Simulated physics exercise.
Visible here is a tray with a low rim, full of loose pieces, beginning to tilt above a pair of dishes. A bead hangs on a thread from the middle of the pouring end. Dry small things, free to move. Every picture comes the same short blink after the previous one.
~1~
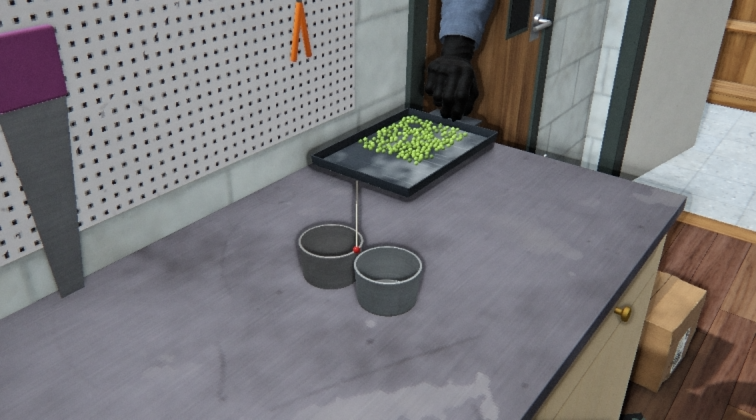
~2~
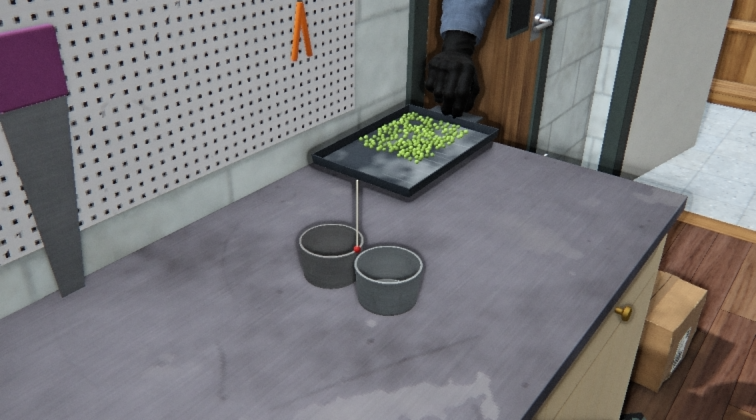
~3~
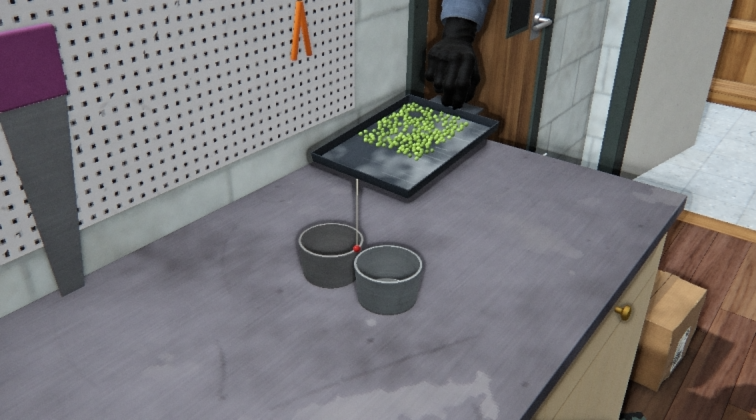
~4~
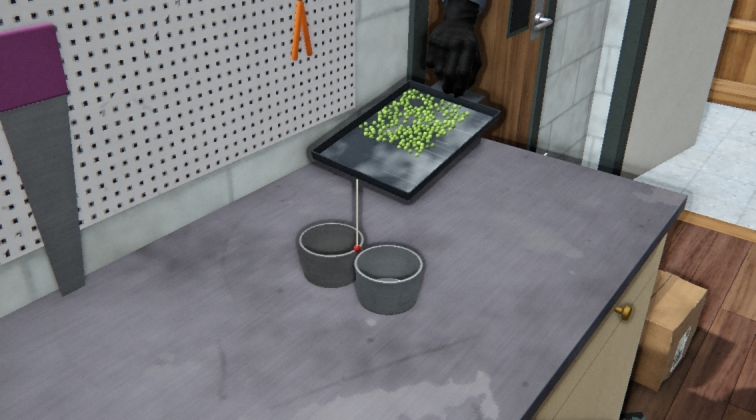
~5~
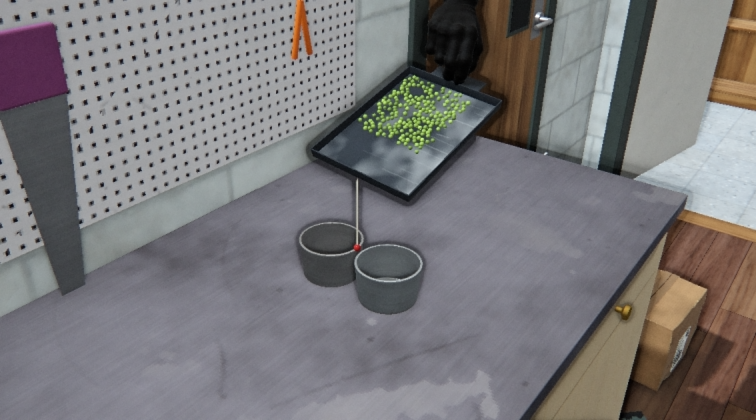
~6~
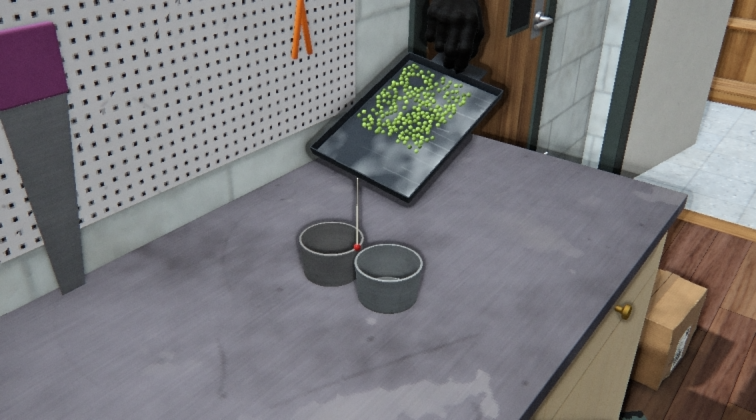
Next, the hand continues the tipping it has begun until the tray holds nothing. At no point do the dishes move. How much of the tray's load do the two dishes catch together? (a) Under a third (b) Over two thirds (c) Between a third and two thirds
Between a third and two thirds.
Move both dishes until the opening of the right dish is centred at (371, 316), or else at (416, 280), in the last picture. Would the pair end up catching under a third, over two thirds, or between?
At the first spot I'd expect under a third, and at the second spot one to two thirds.
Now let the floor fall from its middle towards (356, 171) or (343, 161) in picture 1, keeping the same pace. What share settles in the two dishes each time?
Respectively 30 and 60 in a hundred.
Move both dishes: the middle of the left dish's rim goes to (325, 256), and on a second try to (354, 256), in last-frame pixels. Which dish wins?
With the first placement it's the one to the right, with the second it's the one to the right.
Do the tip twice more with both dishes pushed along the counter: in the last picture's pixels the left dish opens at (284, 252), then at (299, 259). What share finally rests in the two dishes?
It would be roughly 0 per cent, followed by roughly 20 per cent.
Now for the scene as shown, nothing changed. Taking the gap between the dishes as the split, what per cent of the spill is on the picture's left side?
Estimate: About 40 in every hundred.
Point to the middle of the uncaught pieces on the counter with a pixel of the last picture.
Around (384, 365).
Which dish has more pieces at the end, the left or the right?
Result: The one at right wins.
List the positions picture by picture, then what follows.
In the first frame, corners of the pouring end at (313, 155) and (408, 188), level; middle of the load at (414, 139), dried peas; left dish at (311, 267); right dish at (368, 293); bead on its thread at (357, 250).
In the second frame, corners of the pouring end at (313, 154) and (409, 188), level; middle of the load at (415, 137).
In the third frame, corners of the pouring end at (313, 152) and (408, 189), tipped barely, lowest at the right corner; middle of the load at (415, 131).
In the fourth frame, corners of the pouring end at (313, 151) and (409, 192), tipped a little, lowest at the right corner; middle of the load at (415, 122).
In the fifth frame, corners of the pouring end at (312, 148) and (408, 194), tipped clearly, lowest at the right corner; middle of the load at (415, 114).
In the sixth frame, corners of the pouring end at (312, 147) and (408, 196), tipped clearly, lowest at the right corner; middle of the load at (415, 108), most on the move; left dish at (311, 265); right dish at (369, 291).
Soon, tray tipped steeply; about two thirds on the tray; a stray few outside both; about a third in the air.
A while on, tray tipped past a quarter turn; about a quarter on the tray; a small part in the right dish; about half outside both; a small part in the air.
Towards the end, tray tipped past a quarter turn; about half in the right dish; about half outside both.
Finally, tray tipped past a quarter turn; about half in the right dish; none in the left dish; about half outside both.
